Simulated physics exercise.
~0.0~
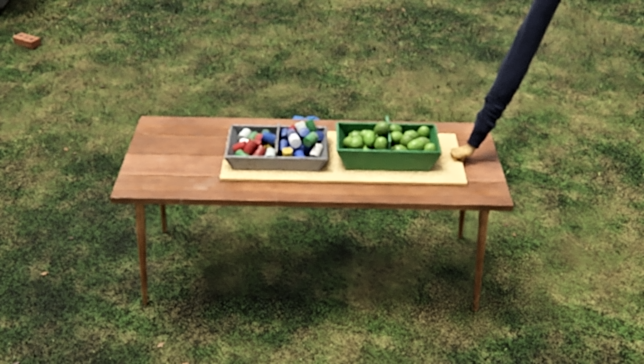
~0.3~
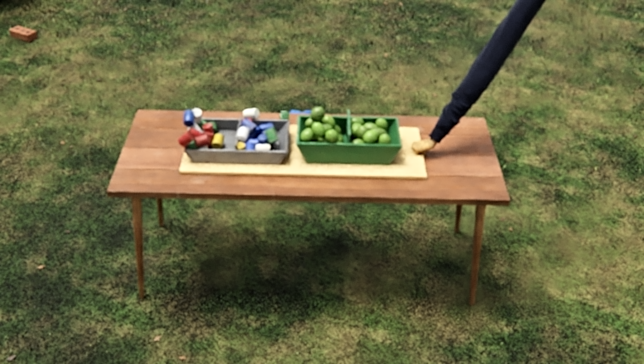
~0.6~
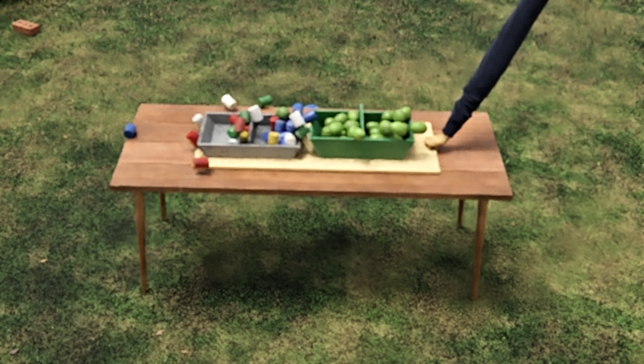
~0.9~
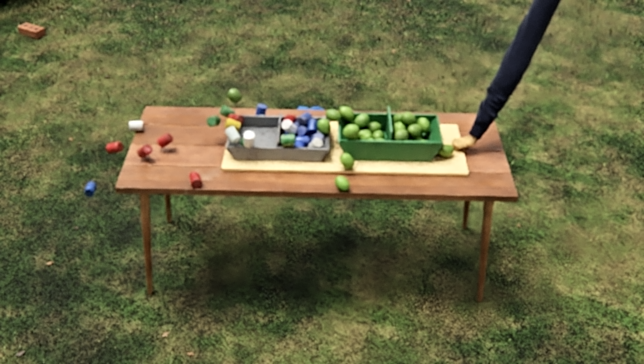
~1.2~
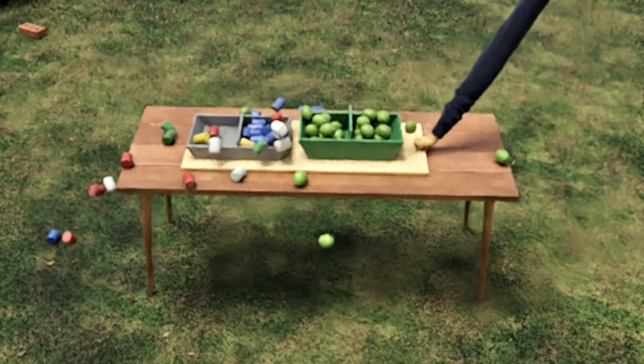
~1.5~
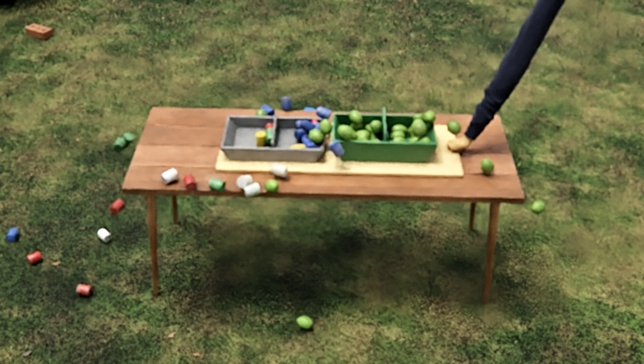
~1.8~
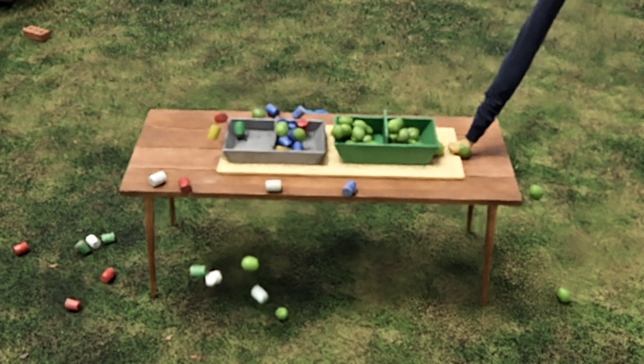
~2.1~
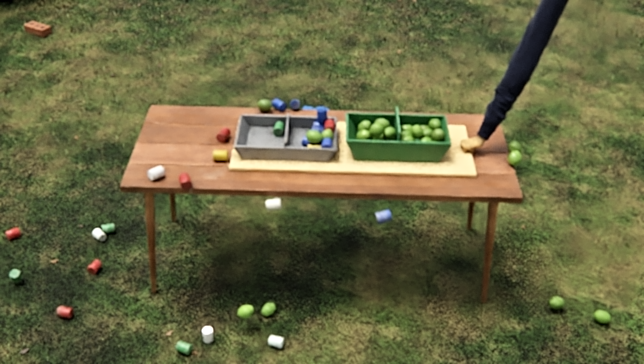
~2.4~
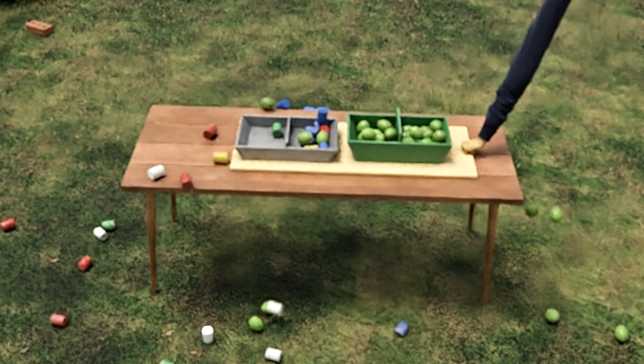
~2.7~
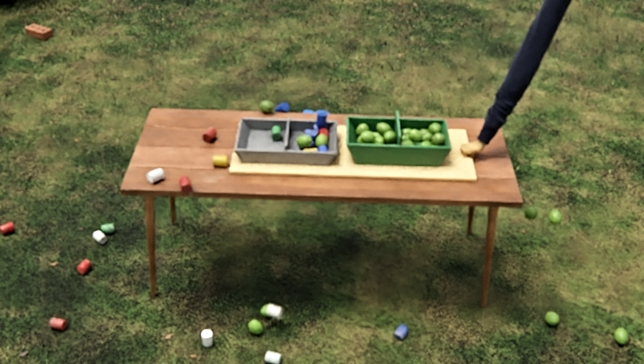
On a grassy lawn, an arm sliding a board to and fro across a wooden table, limes and coloured jars spilling onto the grass.
